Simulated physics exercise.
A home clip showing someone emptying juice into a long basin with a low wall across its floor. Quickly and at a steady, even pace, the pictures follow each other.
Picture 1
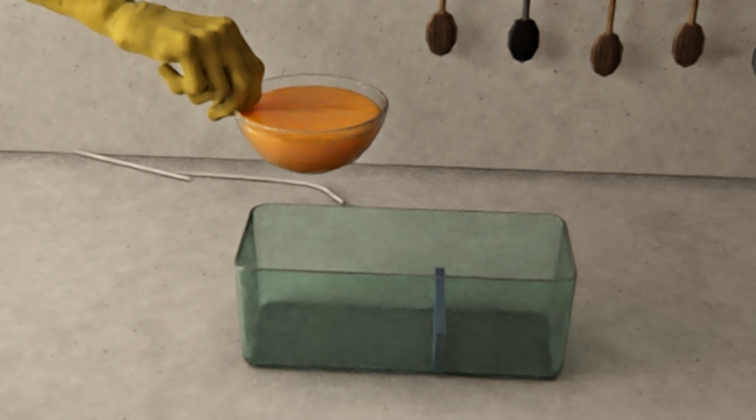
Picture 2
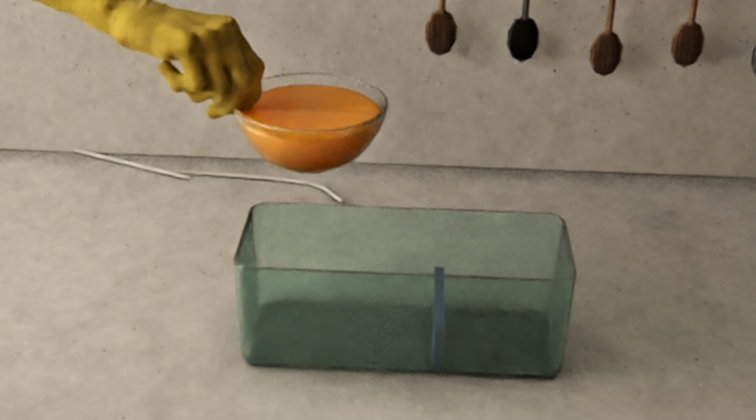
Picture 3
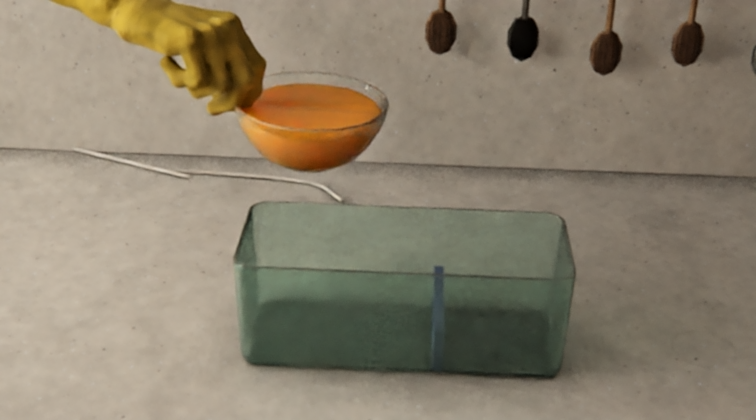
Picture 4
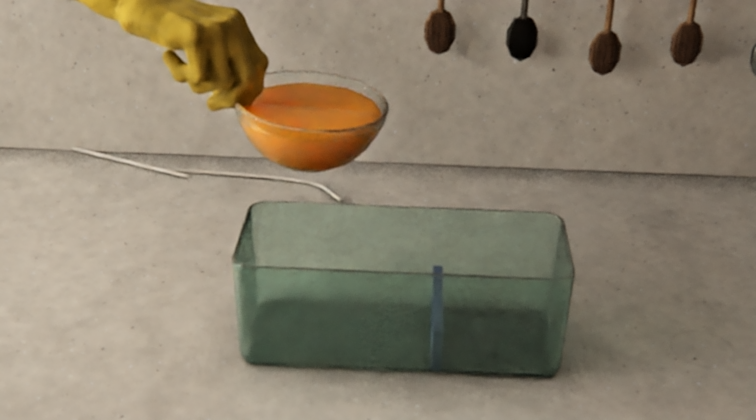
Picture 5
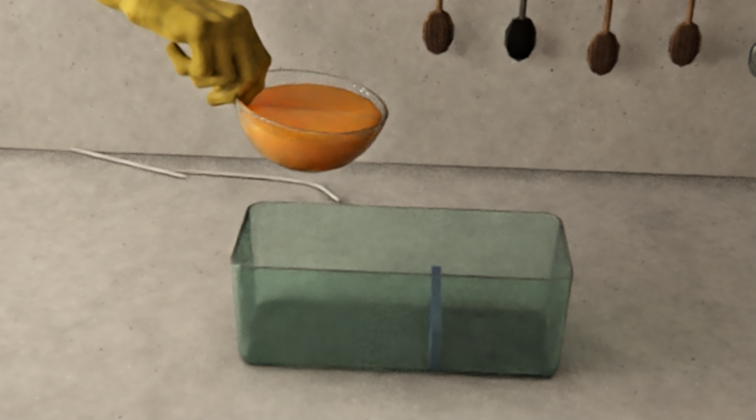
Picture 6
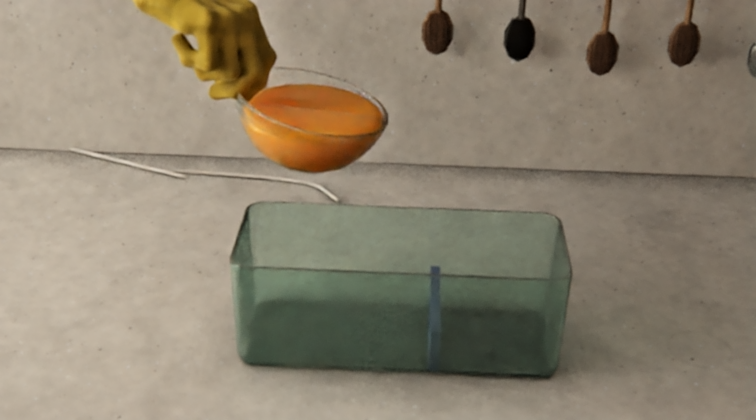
At the start, a yellow-gloved hand holds a clear bowl of orange liquid level above a long, greenish see-through basin with a low bluish divider. The hand then lifts and shifts slightly right, gradually tilting the bowl a little down to the right, while the basin stays empty.
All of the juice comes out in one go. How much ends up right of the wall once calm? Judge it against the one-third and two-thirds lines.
The portion right of the wall will reach one third yet stay within two thirds.
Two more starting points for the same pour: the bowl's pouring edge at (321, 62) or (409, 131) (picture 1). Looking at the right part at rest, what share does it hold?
5 and 60 per cent.
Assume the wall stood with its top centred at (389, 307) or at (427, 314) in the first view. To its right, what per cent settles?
Note - case one near 85 %, case two near 60 %.
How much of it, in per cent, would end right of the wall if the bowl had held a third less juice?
Some 20 parts in a hundred, give or take.
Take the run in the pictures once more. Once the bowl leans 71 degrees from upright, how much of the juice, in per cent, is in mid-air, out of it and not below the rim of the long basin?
About 40 per cent.
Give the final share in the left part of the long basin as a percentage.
Close to 55 per cent.
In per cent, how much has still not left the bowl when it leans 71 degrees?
30 %.
A moment on, the bowl is tipped part way and 30 per cent is still to pour, 10 is left of the wall and 19 right of it.
Next, the bowl is tipped right over and 0 per cent is still to pour, 52 is left of the wall and 45 right of it.
Then the bowl is tipped right over and 0 per cent is still to pour, 53 is left of the wall and 45 right of it.
Later the bowl is tipped right over and 0 per cent is still to pour, 54 is left of the wall and 45 right of it.
At rest 53 per cent lies left of the wall, 45 right of it and 1 outside.
